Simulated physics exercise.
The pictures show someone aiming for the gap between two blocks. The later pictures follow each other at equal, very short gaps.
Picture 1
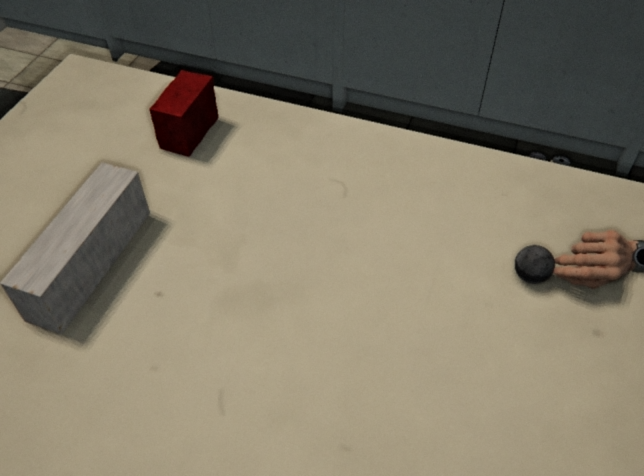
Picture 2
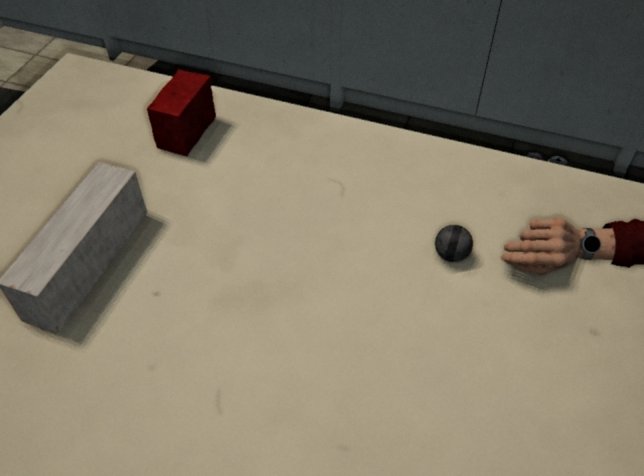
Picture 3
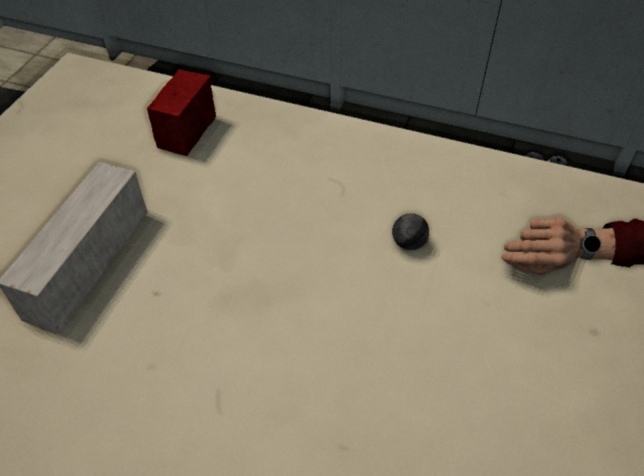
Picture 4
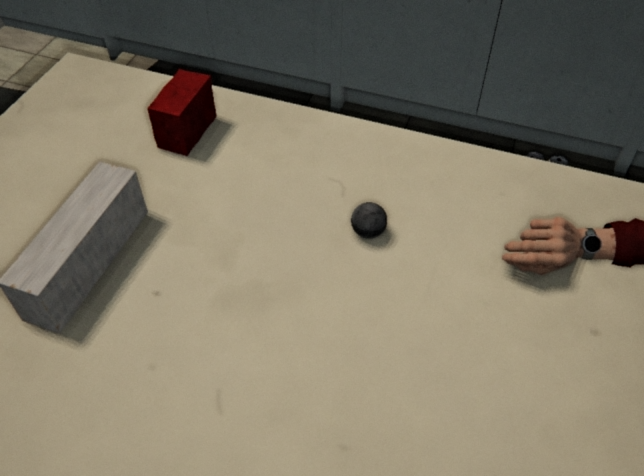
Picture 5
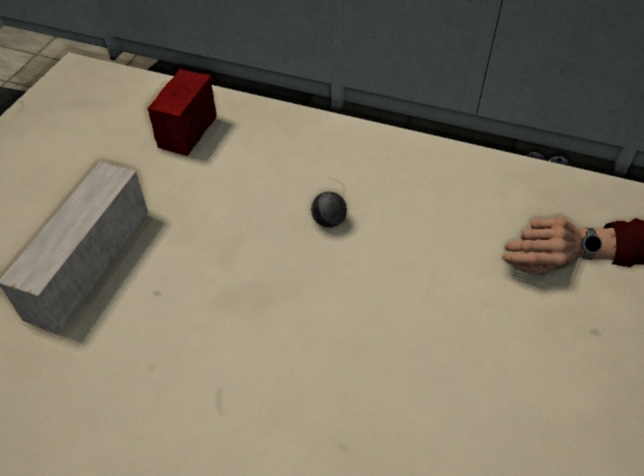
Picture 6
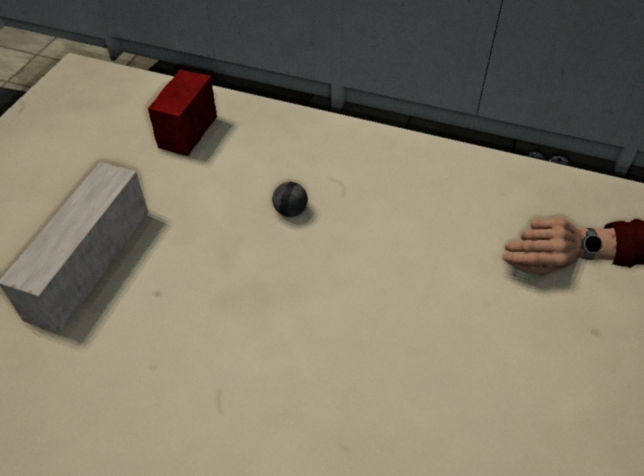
A grey ball left a person's hand at the right and rolled leftward across the pale tabletop, drifting slightly toward the back, while the red brick and the white block stayed still.
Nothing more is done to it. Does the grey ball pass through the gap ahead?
Here the grey ball passes through its gap.
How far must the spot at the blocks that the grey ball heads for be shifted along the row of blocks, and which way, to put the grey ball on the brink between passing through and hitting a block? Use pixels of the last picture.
Roughly 20 pixels up.
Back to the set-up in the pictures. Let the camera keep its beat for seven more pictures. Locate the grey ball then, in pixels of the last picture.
At about (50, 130).
Then, 0.46 s after the last picture, grey ball heading on near (27, 129).
Then, 1.00 s after the last picture, grey ball heading on.
By the end, the grey ball gets between the blocks.
